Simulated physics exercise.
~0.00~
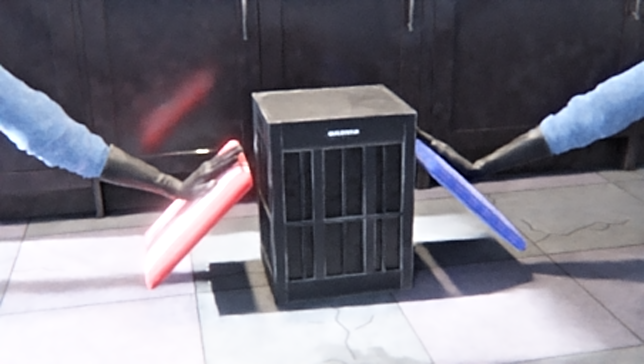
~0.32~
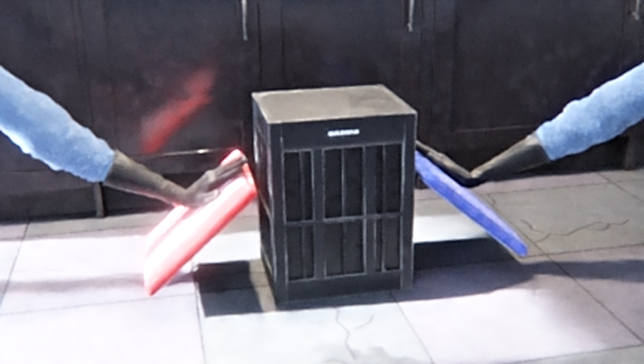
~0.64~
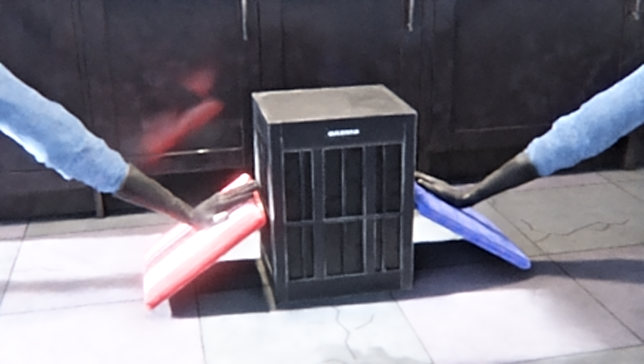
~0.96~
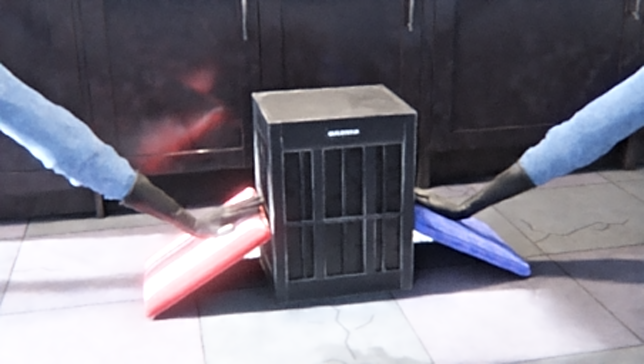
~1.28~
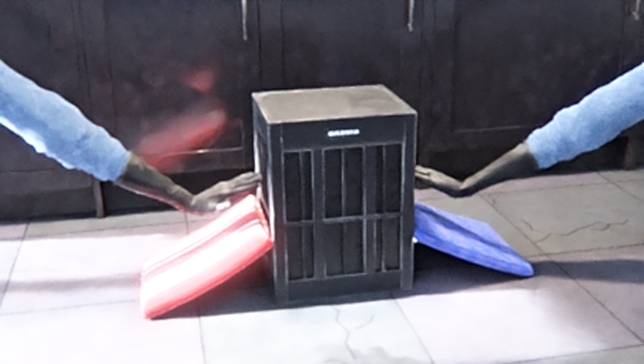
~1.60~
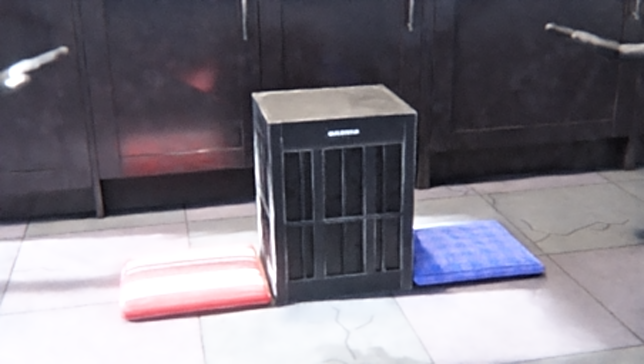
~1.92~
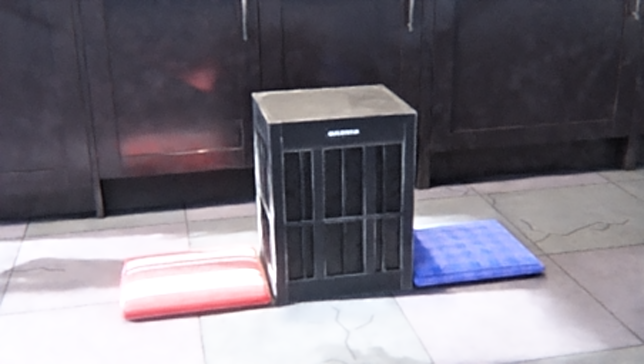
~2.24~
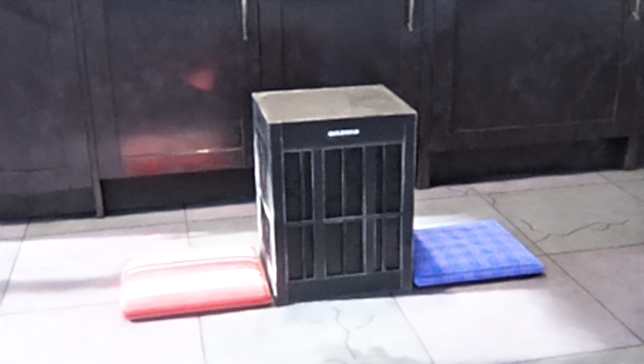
A red seat pad and a blue seat pad, held tilted against opposite sides of a black crate by two hands, sink lower as the hands ease down and let go, then both lie flat on the tiled floor beside the unmoved crate.
